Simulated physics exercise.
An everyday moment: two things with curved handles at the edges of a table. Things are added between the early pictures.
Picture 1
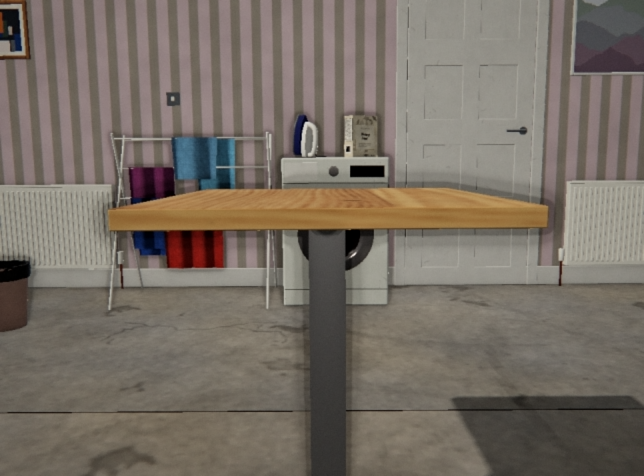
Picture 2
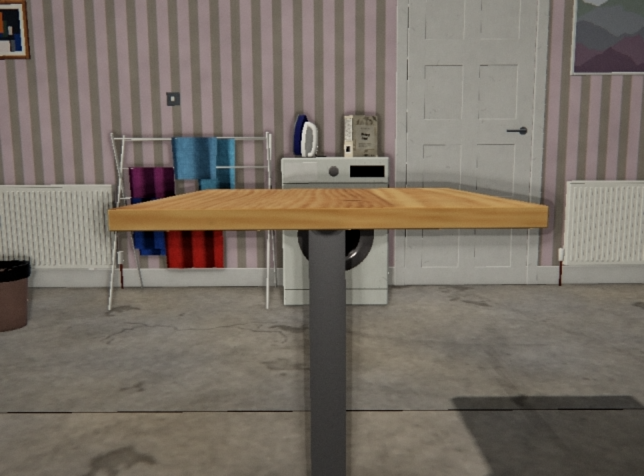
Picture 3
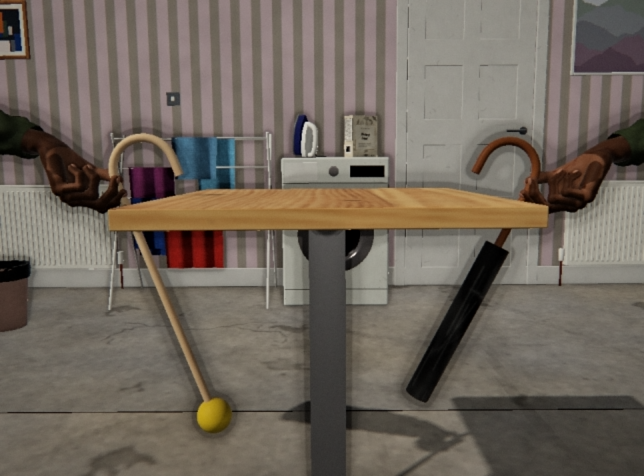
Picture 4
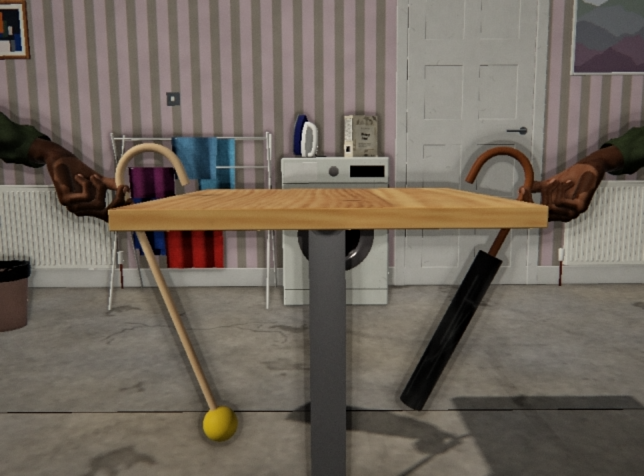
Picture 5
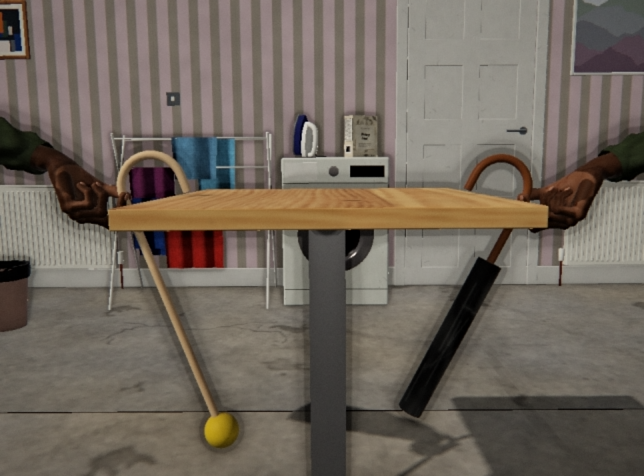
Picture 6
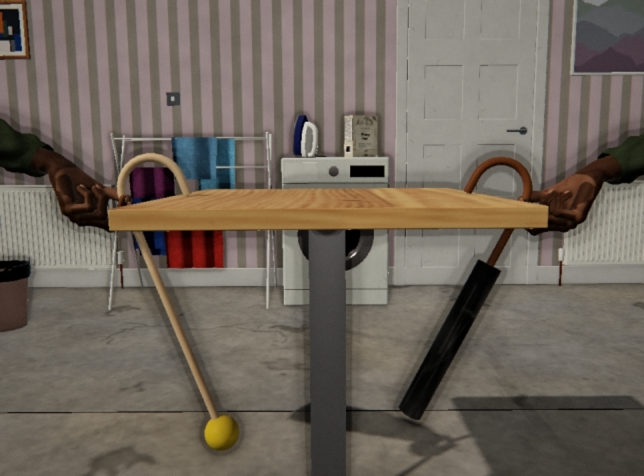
Two hands bringing a yellow-ended ladle and a black umbrella to opposite table edges, shifting them slightly and keeping hold of both.
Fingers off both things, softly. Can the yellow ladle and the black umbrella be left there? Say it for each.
The yellow ladle remains in place, the black umbrella remains in place.
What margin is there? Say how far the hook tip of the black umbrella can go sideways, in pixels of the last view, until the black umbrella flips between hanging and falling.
Some 16 pixels, right.
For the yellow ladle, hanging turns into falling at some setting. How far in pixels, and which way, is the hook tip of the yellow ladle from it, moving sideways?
About 16 pixels left.
Then, 0.40 s after the last picture, yellow ladle at rest near (192, 304); black umbrella at rest near (454, 289).
At rest, the yellow ladle stays hooked on the edge, near (192, 304); the black umbrella stays hooked on the edge, near (452, 288).
